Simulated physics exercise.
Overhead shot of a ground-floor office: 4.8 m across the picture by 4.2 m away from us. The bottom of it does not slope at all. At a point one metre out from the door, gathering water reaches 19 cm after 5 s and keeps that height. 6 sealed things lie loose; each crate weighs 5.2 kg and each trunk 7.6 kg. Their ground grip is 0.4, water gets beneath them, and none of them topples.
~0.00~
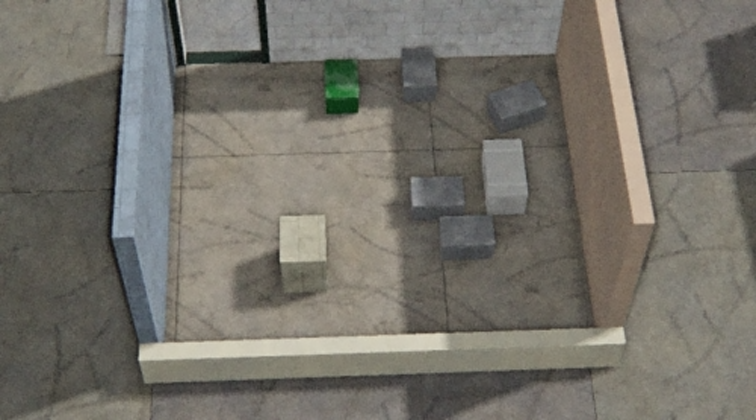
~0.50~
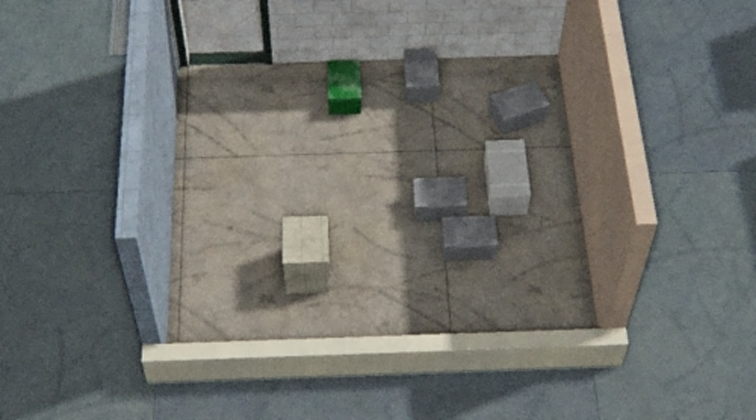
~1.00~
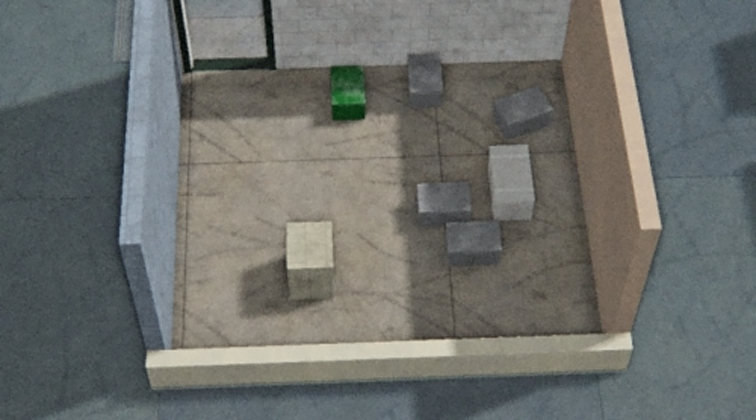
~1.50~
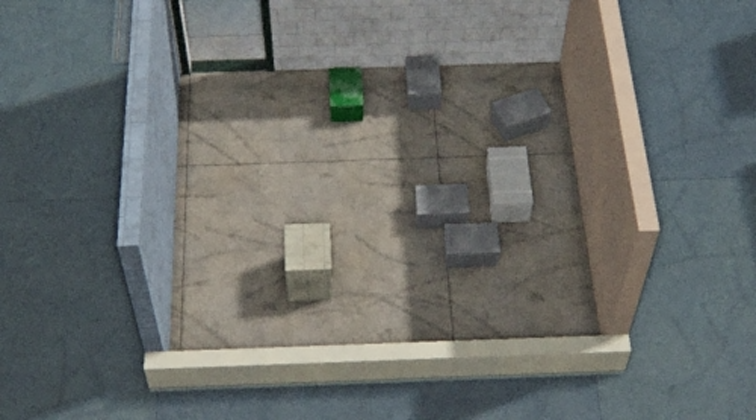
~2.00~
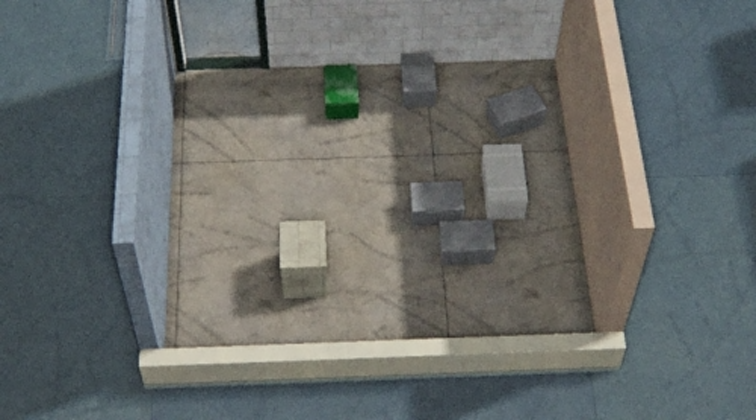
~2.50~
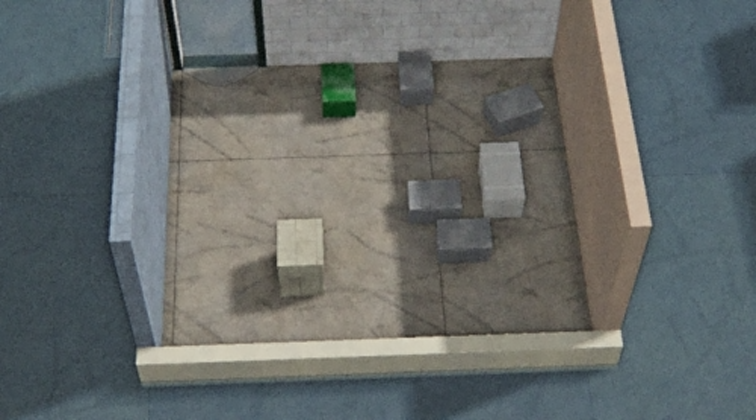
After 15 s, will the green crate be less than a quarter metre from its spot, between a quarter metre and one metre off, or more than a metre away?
Result: Little change.
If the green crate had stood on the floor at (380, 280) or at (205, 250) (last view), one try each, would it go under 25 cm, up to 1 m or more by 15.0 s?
From the first spot it would go a long distance, and from the second it would go a long distance.
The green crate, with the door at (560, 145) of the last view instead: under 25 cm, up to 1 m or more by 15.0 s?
Outcome: The green crate moves far off.
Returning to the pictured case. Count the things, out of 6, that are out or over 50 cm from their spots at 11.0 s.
Count then: 0.
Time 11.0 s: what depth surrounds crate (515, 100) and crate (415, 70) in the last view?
About 1 and 0 cm.
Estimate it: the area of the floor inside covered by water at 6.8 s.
Somewhere around 10.0 m2, roughly.
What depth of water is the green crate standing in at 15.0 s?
Near 2 cm deep.
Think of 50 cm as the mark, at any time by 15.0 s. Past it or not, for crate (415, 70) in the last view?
Not that far.
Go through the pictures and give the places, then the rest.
In the first frame, the green crate at (341, 78) rests on the ground; 0.0 m2 under water; 0 of 6 have shifted.
In the second frame, the green crate at (344, 79), on the bottom; water covers 0.0 m2; 0 of 6 have shifted.
In the third frame, the green crate at (348, 85), on the bottom; water covers 0.0 m2; 0 of 6 have shifted.
In the fourth frame, the green crate at (346, 86) rests on the ground; 0.0 m2 under water; 0 of 6 have shifted.
In the fifth frame, the green crate at (341, 84) rests on the ground; water covers 0.0 m2; 0 of 6 have shifted.
In the sixth frame, the green crate at (338, 82), on the bottom; water covers 0.2 m2; 0 of 6 have shifted.
After 3.5 s the green crate is near (338, 82), 0.0 m from its start, aground; 0 afloat.
After 6.8 s the green crate is near (338, 82), 0.0 m from its start, aground; 0 afloat.
After 11.0 s the green crate is near (338, 82), 0.0 m from its start, aground; 2 afloat.
After 15.0 s the green crate is near (338, 82), 0.0 m from its start, aground; 5 afloat.
